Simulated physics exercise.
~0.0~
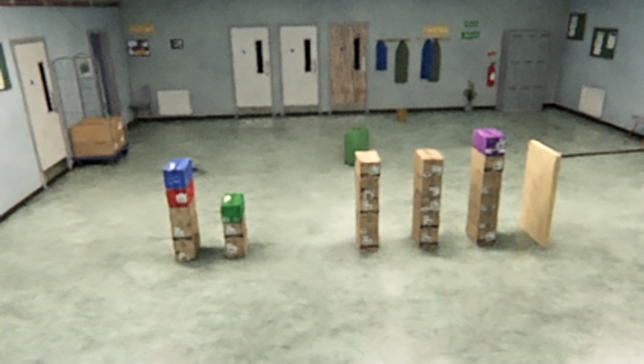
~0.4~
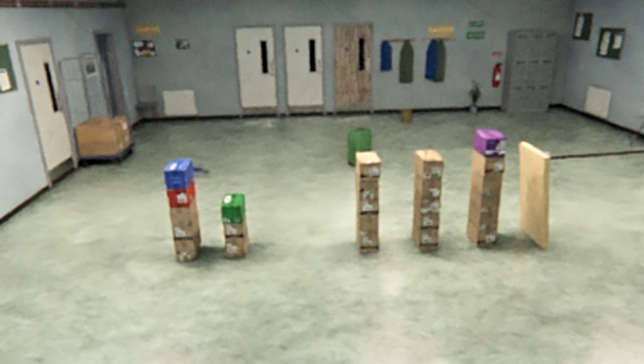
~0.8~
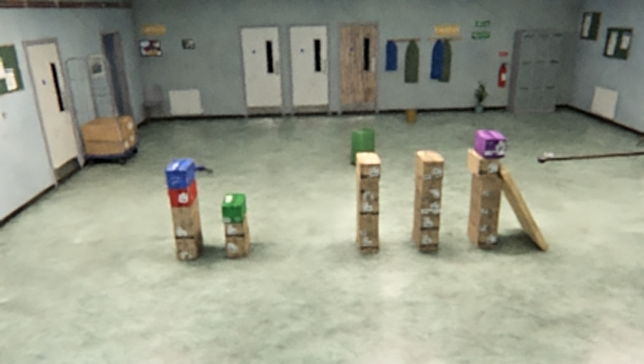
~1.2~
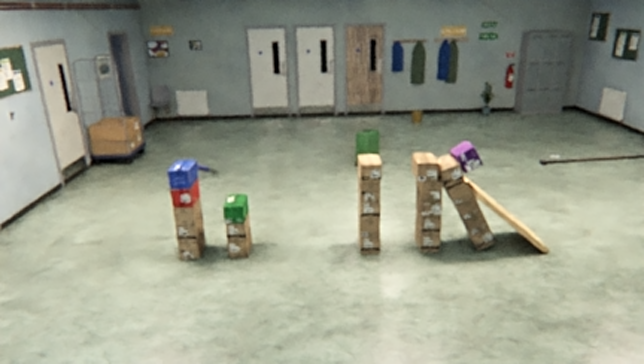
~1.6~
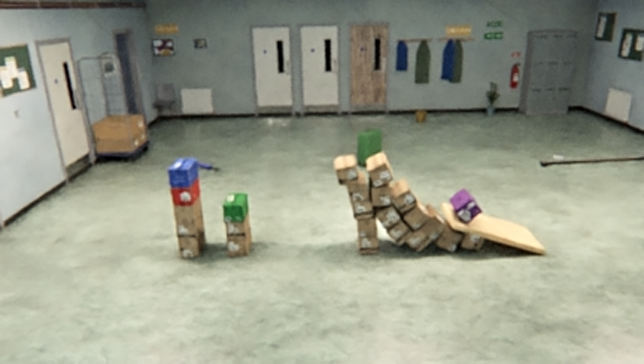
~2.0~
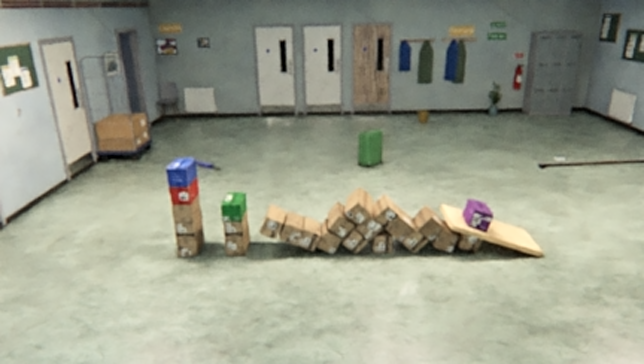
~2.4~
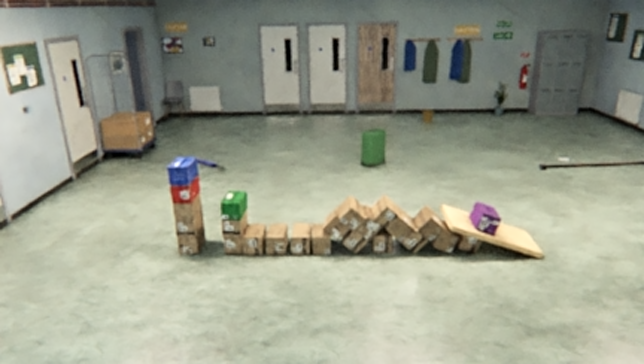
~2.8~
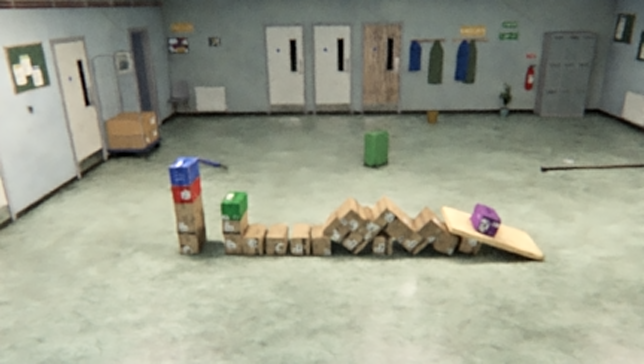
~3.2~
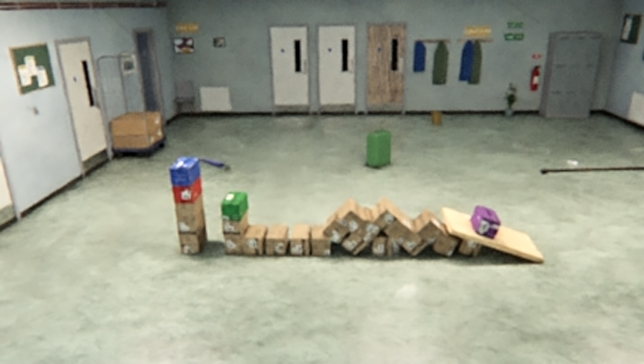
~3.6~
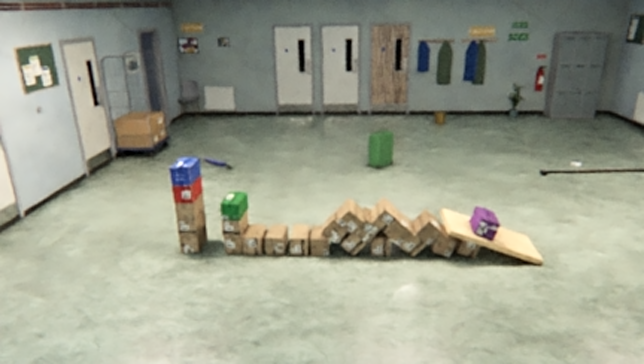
To begin with, five columns of parcels stand in a row across a hall floor, with a wooden board upright at the right end. The board tips left and leans against the nearest column, which has a purple parcel on top. That column topples left into the next one, and the purple parcel tumbles onto the sinking board. The falling columns knock over the third, whose boxes spill leftward along the floor up to the short column topped with green. There the collapse stops, leaving the green, red and blue parcels still stacked and the purple one resting upside down on the sloping board.
